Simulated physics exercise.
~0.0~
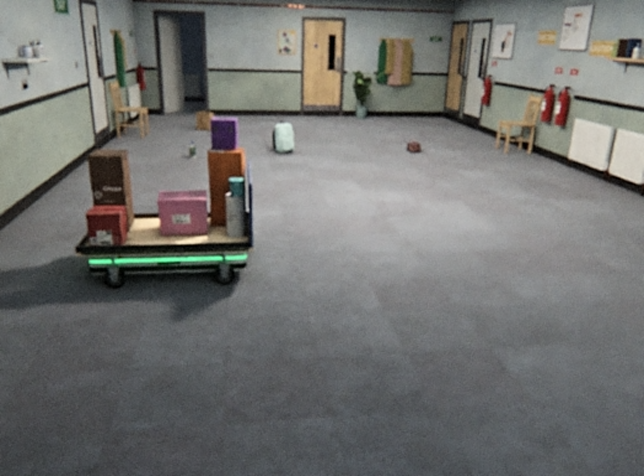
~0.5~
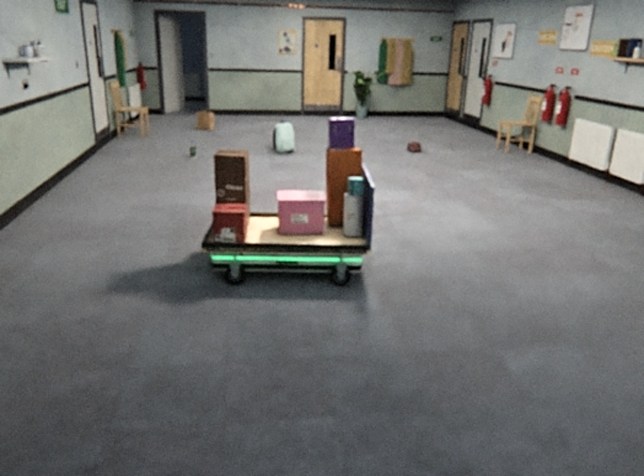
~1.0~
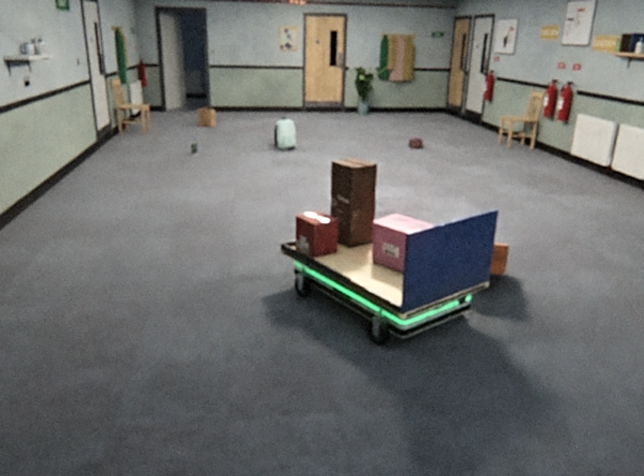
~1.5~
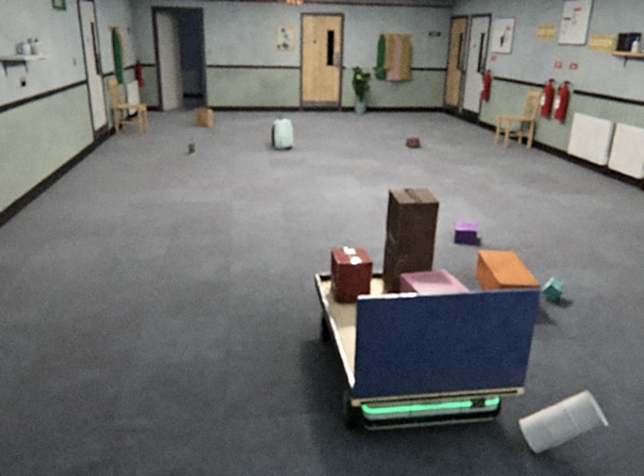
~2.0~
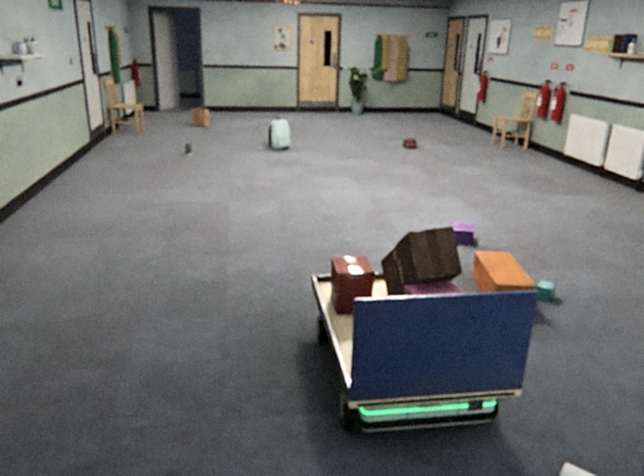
A loaded cart rolls right and swings toward the viewer, shedding four items before its tall brown box tips over.
